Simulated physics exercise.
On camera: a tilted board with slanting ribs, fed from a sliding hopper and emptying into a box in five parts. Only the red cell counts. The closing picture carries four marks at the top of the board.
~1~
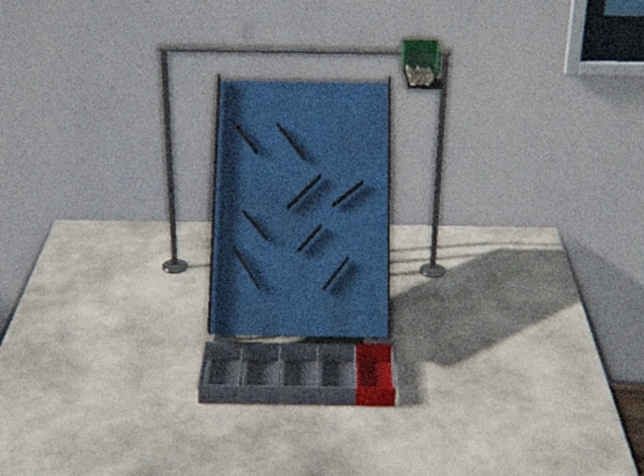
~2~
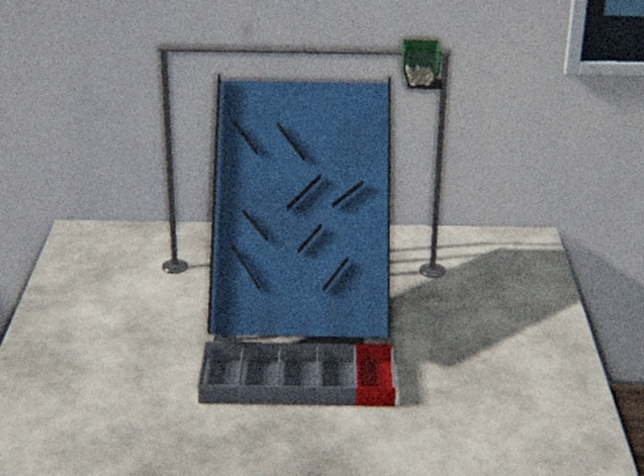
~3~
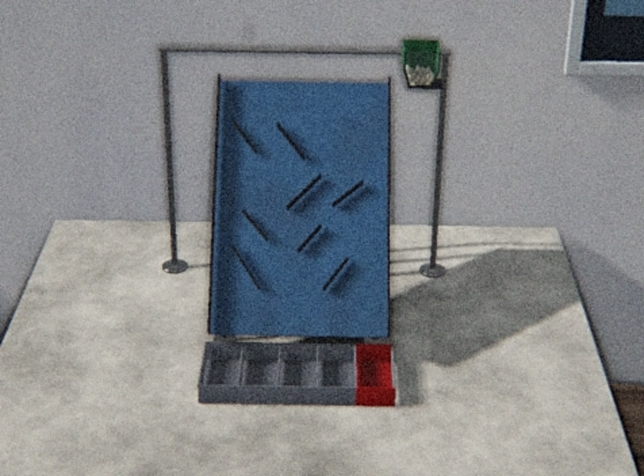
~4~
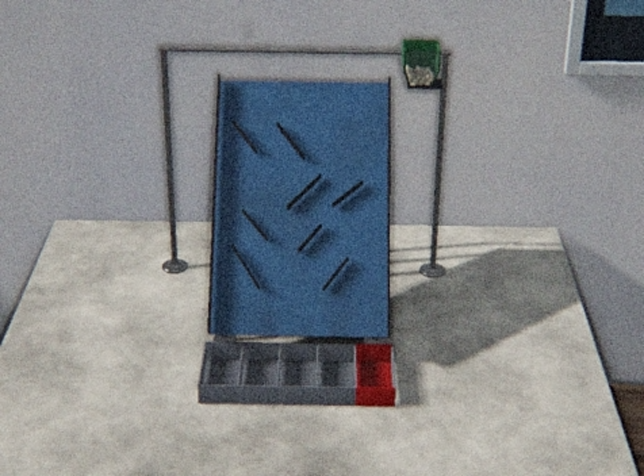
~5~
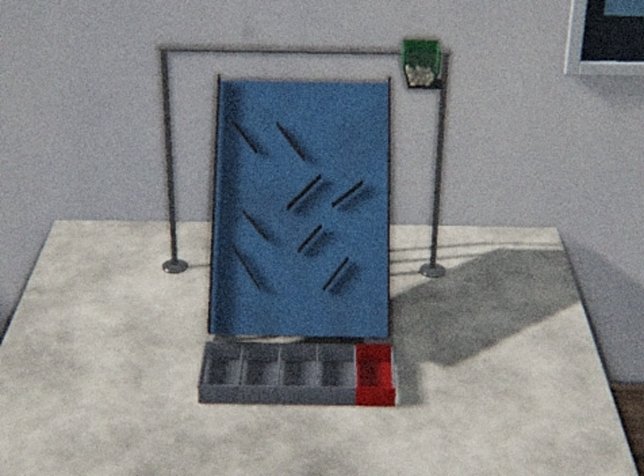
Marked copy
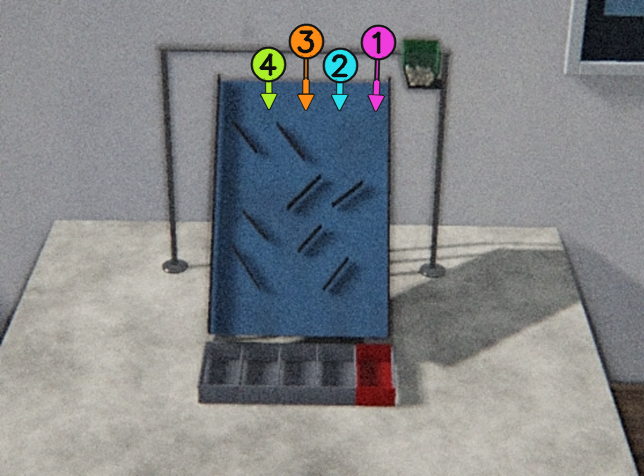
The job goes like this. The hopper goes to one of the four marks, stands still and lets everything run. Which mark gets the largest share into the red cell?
1.
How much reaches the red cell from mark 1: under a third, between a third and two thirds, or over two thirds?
Between a third and two thirds.
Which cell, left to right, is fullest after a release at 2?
The second from the left.
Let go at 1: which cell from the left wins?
The fifth.
On the marked copy, mark 1 meets the board at (375, 105); mark 2 meets the board at (339, 104); mark 3 meets the board at (305, 104); mark 4 meets the board at (268, 103).
With 1, close to two thirds in the red cell, close to a quarter in other cells, a small share outside the box.
With 2, a small share in the red cell, all but a few in other cells.
With 3, none at all in the red cell, the whole lot in other cells.
With 4, none at all in the red cell, all but a few in other cells, only a few outside the box.
